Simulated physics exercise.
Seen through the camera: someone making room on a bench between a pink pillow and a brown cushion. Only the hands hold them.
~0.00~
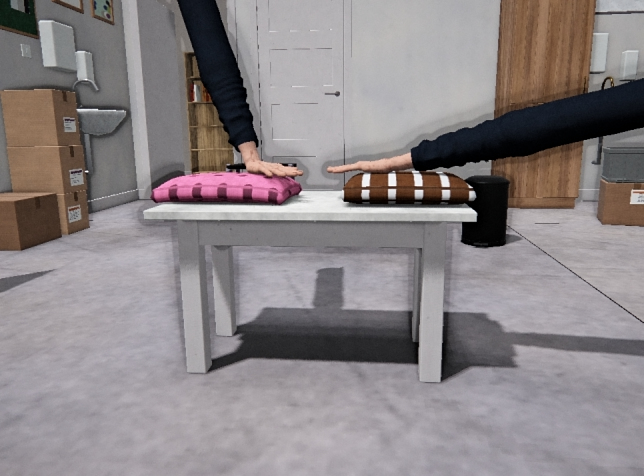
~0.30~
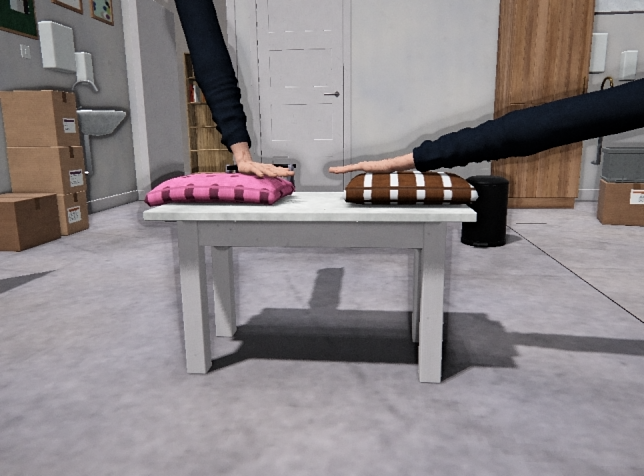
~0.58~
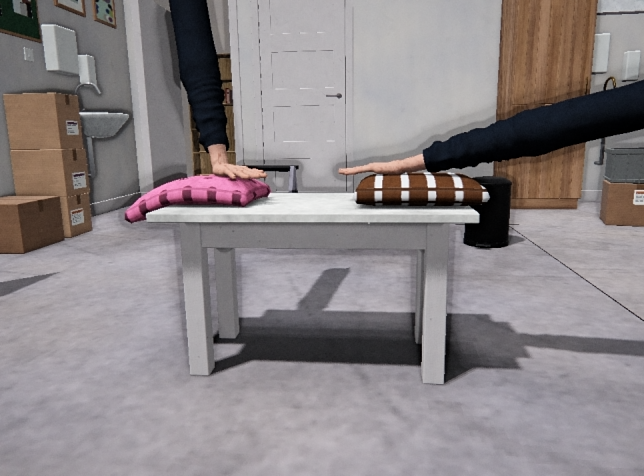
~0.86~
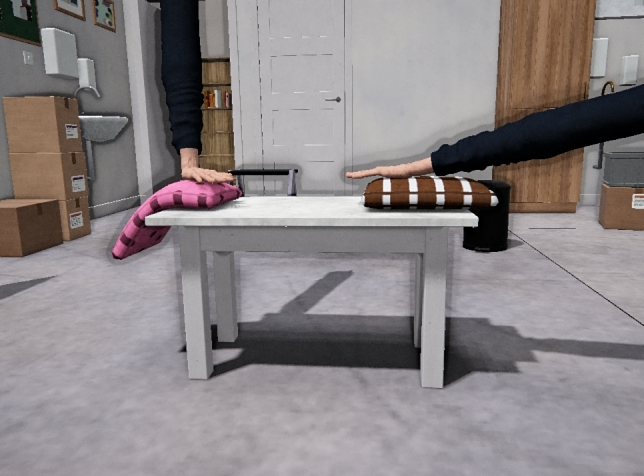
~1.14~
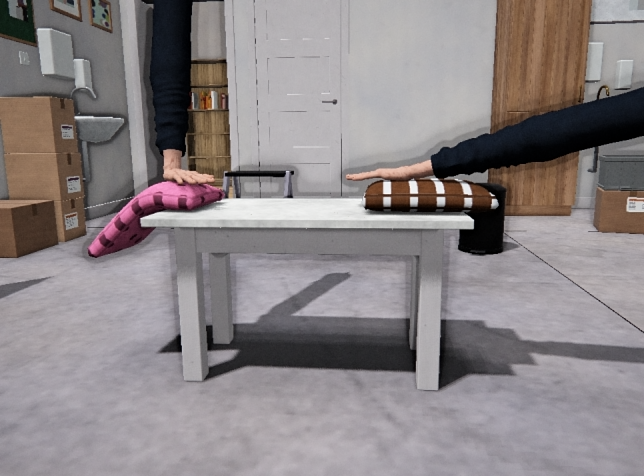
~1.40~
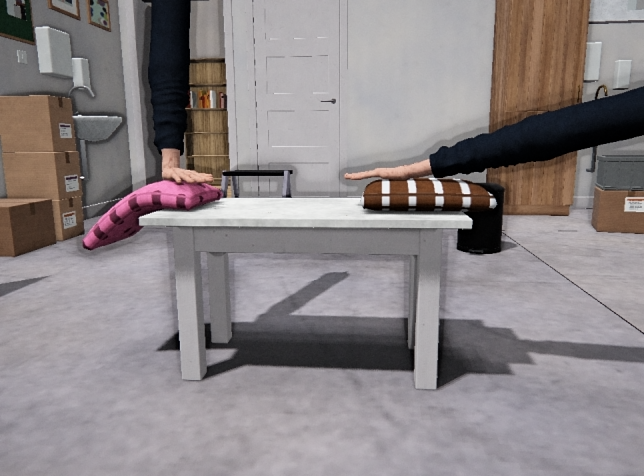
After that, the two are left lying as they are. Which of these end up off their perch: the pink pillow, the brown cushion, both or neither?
In the end pink pillow: Off; brown cushion: On.
By 1.78 s, pillow falling near (153, 289); cushion unmoved.
By 2.06 s, pillow on the floor near (125, 343); cushion unmoved.
When it is over, pillow on the floor near (124, 343); cushion unmoved. The pink pillow tips over and falls and the brown cushion holds its place.
